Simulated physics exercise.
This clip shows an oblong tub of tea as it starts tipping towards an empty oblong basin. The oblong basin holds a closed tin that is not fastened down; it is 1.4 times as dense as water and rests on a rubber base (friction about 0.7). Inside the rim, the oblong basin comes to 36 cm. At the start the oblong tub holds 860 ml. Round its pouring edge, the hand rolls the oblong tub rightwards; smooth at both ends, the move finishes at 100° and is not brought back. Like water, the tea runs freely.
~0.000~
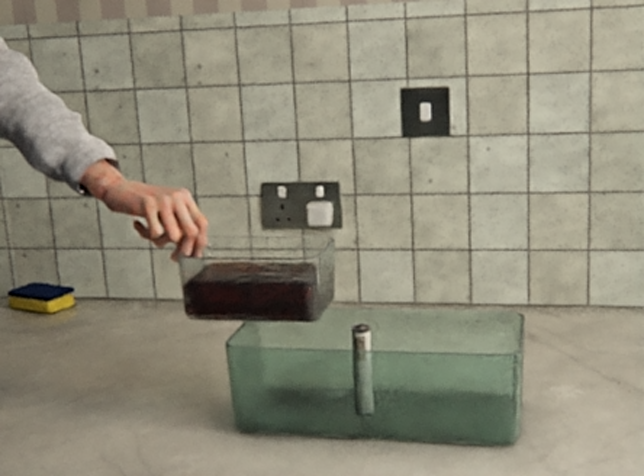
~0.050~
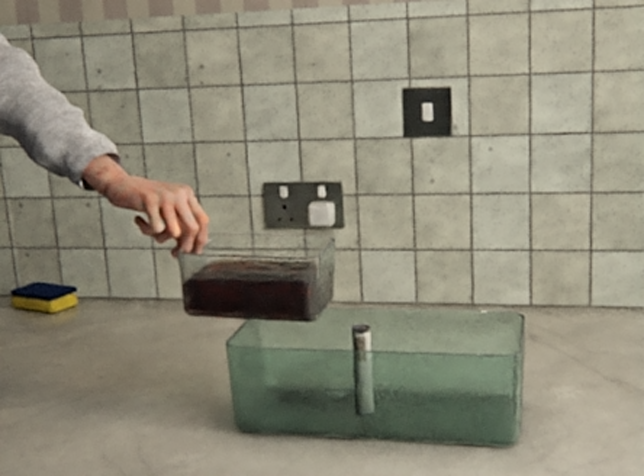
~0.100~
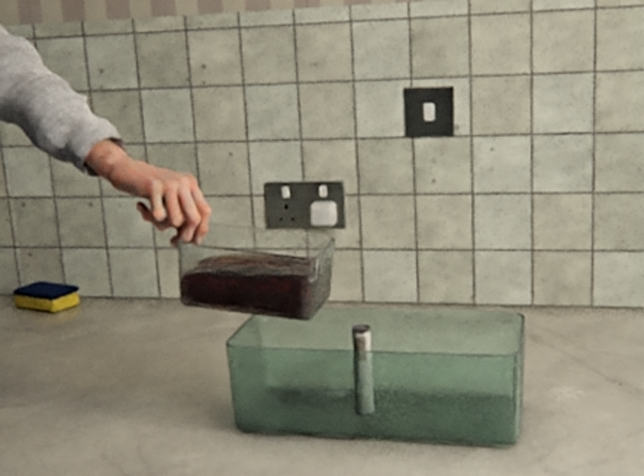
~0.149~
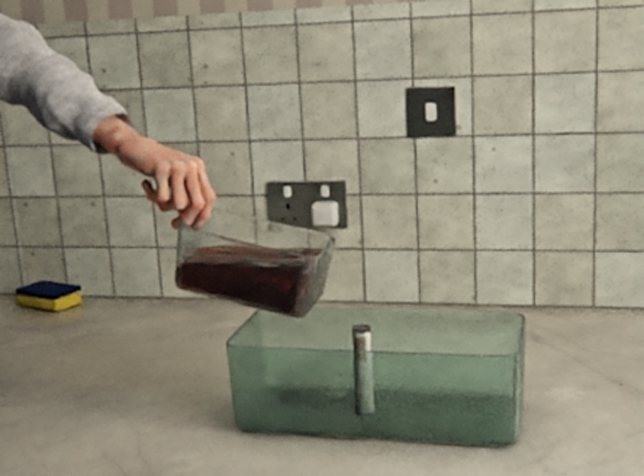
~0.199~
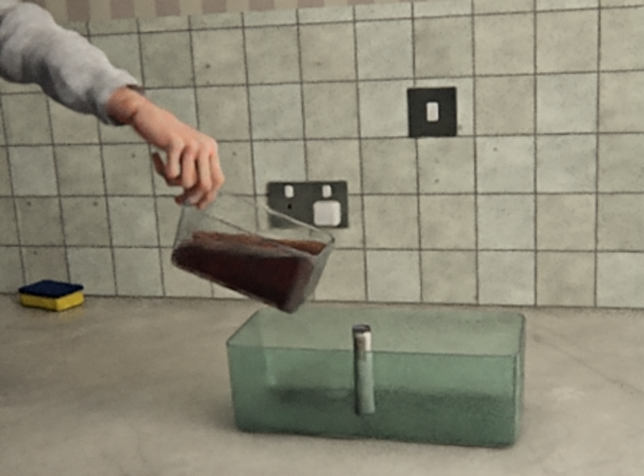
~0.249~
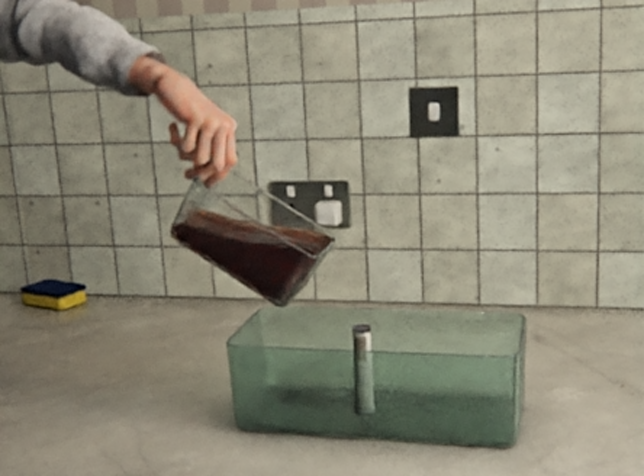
A hand tilts a clear oblong tub of dark reddish-brown liquid rightwards, slowly at first and then more steeply, raising its left side above a greenish oblong basin with a small upright cylinder, while the liquid shifts towards the lower right end.
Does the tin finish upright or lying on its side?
It finishes lying on its side.
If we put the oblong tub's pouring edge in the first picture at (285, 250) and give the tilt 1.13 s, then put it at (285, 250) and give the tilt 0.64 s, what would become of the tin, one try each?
Run one: It does not tip. Run two: It does not tip.
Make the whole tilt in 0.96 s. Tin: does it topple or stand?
Result: Tin upright.
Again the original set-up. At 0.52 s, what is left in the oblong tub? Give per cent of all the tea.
At that time about 40 in a hundred parts are still held.
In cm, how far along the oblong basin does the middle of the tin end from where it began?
About 7.5 cm.
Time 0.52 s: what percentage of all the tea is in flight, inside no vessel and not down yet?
Share: Roughly 52 per cent.
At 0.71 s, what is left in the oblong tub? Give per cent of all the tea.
5 in a hundred, give or take.
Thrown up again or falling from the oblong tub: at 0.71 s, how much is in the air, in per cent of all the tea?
14 per cent or so.
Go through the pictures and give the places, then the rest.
In the first picture, tilt 0°; pouring edge (326, 249); surface from (197, 272) to (327, 272); the oblong basin's rim runs from (242, 327) to (523, 334); the tin's top is at (361, 331).
In the second picture, tilt 2°; pouring edge (326, 249); surface from (197, 270) to (326, 271).
In the third picture, tilt 6°; pouring edge (326, 249); surface from (195, 265) to (325, 266).
In the fourth picture, tilt 13°; pouring edge (326, 249); surface from (191, 254) to (324, 258).
In the fifth picture, tilt 22°; pouring edge (326, 249); surface from (189, 238) to (322, 251).
In the sixth picture, tilt 33°; pouring edge (326, 249); surface from (187, 217) to (327, 244).
Then, 0.52 s in, the tilt is 91° and 40 per cent is still to pour; the tin stands where it began.
Then, 0.71 s in, the tilt is 100° and 5 per cent is still to pour; the tin stands where it began.
Then, 0.92 s in, the tilt is 100° and 1 per cent is still to pour; the tin leans 17°.
Then, 1.14 s in, the tilt is 100° and 0 per cent is still to pour; the tin lies on its side.
Finally, the tin lies on its side.
